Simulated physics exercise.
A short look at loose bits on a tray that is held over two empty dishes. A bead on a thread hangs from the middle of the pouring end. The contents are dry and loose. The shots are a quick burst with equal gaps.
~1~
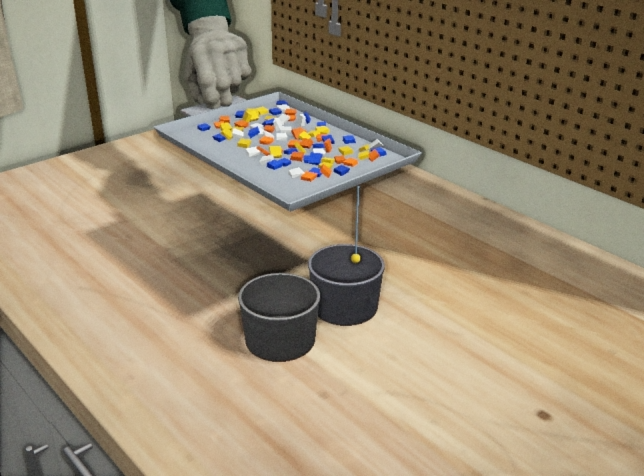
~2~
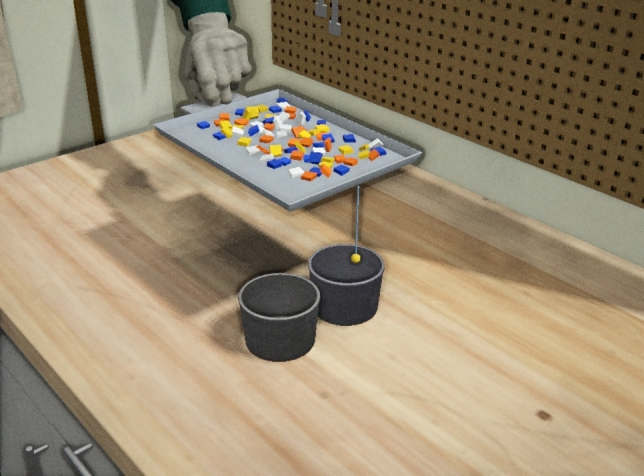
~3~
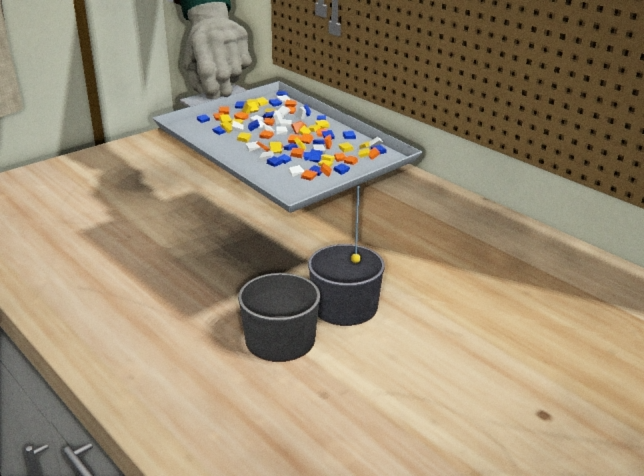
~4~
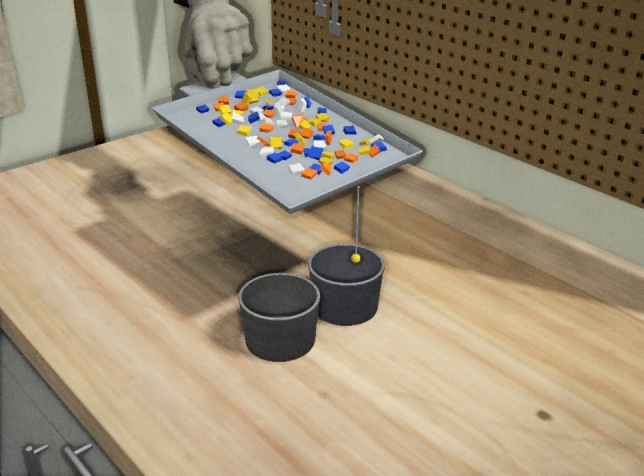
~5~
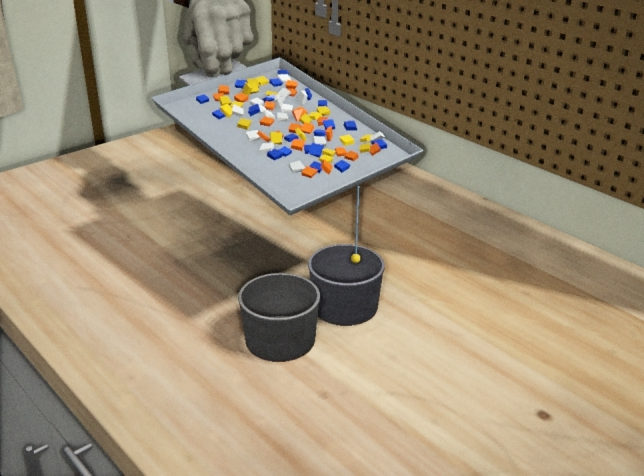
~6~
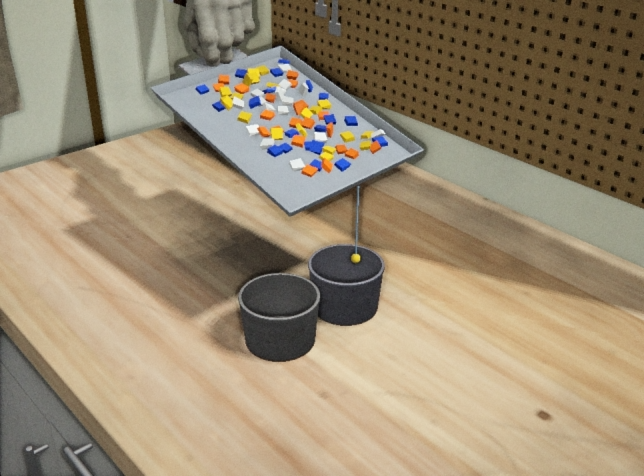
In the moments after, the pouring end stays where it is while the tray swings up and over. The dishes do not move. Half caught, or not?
They take only the smaller part between them.
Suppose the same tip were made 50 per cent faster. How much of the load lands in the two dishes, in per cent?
Roughly 10 in a hundred.
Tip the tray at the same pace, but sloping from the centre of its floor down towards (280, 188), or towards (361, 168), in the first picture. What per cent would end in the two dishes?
In turn 80 and 0 in a hundred.
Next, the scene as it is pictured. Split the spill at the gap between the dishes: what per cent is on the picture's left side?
Some 10 per cent.
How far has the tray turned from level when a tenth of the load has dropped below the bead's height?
At some 65 degrees.
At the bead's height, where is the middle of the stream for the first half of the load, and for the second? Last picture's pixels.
Around (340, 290) and then (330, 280).
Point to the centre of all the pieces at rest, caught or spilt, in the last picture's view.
Roughly at (331, 345).
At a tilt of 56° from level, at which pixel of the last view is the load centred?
At about (329, 173).
Just after the last frame, tray tipped steeply; almost all on the tray; just a few in the air.
A moment on, tray tipped right over; roughly a quarter on the tray; roughly a quarter in the left dish; roughly half outside both; about a tenth in the air.
Further on, tray tipped past a quarter turn; roughly a third in the left dish; just a few in the right dish; roughly two thirds outside both.
When it is over, tray tipped past a quarter turn; roughly a third in the left dish; just a few in the right dish; roughly two thirds outside both.
